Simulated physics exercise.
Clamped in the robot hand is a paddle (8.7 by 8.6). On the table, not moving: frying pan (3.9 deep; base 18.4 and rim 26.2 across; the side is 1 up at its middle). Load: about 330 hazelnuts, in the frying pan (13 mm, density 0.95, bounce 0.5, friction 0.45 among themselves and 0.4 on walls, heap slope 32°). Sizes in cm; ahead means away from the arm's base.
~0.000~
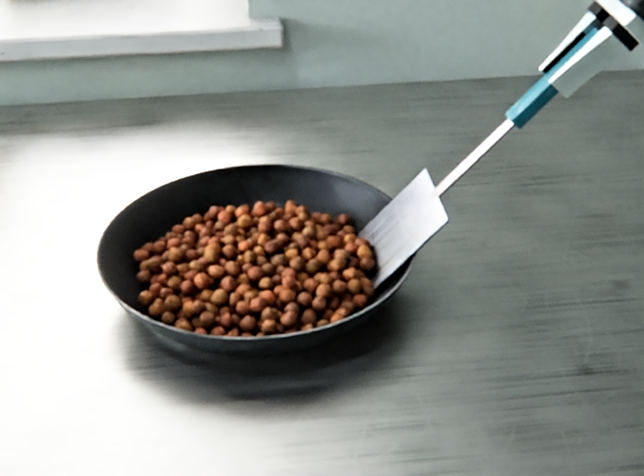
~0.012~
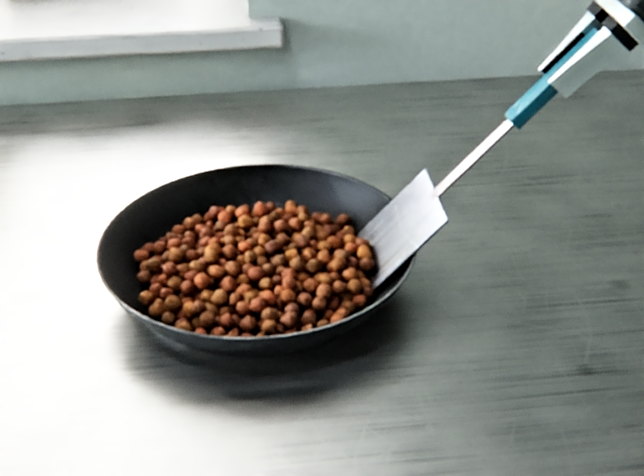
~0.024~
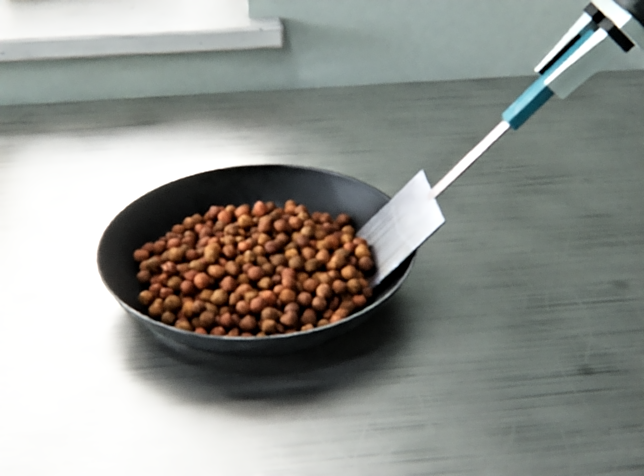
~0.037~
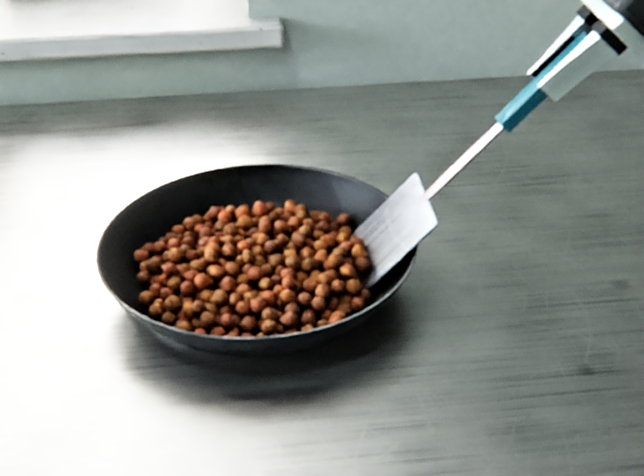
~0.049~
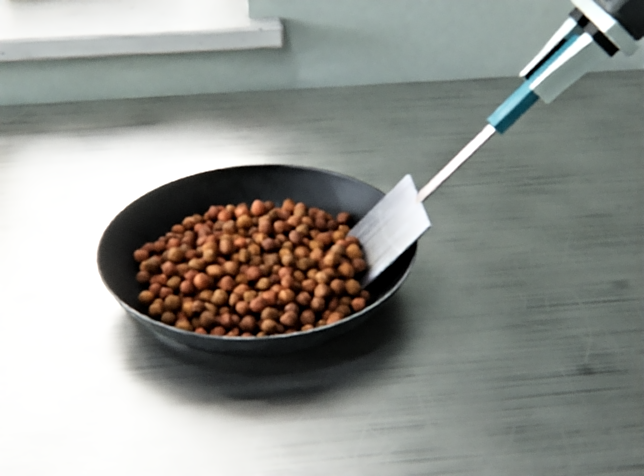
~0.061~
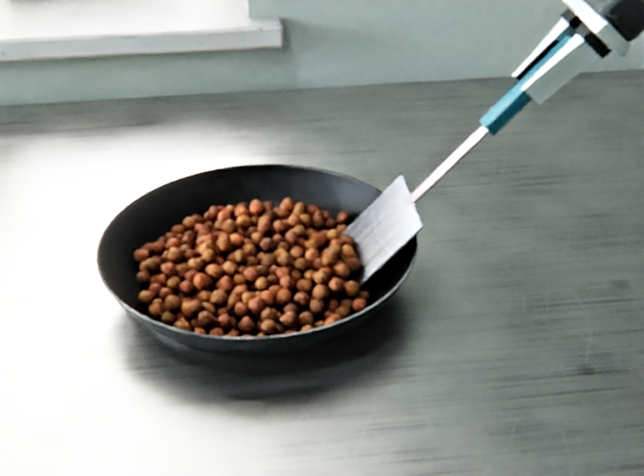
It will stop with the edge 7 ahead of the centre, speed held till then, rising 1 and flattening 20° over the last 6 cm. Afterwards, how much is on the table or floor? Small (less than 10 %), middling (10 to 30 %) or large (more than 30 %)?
A small share, less than 10 %, ends on the table or floor.
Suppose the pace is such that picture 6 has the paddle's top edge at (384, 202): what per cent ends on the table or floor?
About 10 per cent.
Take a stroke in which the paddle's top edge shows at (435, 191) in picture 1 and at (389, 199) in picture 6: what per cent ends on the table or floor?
About 5 per cent.
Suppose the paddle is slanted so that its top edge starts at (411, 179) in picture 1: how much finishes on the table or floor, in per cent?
About 0 per cent.
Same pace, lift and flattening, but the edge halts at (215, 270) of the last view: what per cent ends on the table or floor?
Some 0 per cent.
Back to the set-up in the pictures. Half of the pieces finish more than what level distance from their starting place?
Some 3 cm.
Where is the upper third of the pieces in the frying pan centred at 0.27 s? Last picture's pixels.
Near (210, 253).
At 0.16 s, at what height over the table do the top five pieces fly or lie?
About 4 cm.
By 0.16 s, sloping 47°, highest piece 4 above the table; 328 in the frying pan.
By 0.27 s, sloping 39°, highest piece 5 above the table; 328 in the frying pan.
By 0.52 s, sloping 27°, highest piece 5 above the table; 319 in the frying pan, 9 on the table or floor.
By 1.57 s, sloping 27°, highest piece 5 above the table; 317 in the frying pan, 11 on the table or floor.
Final count, 317 in the frying pan, 11 on the table or floor. That is 3 % on the table or floor.
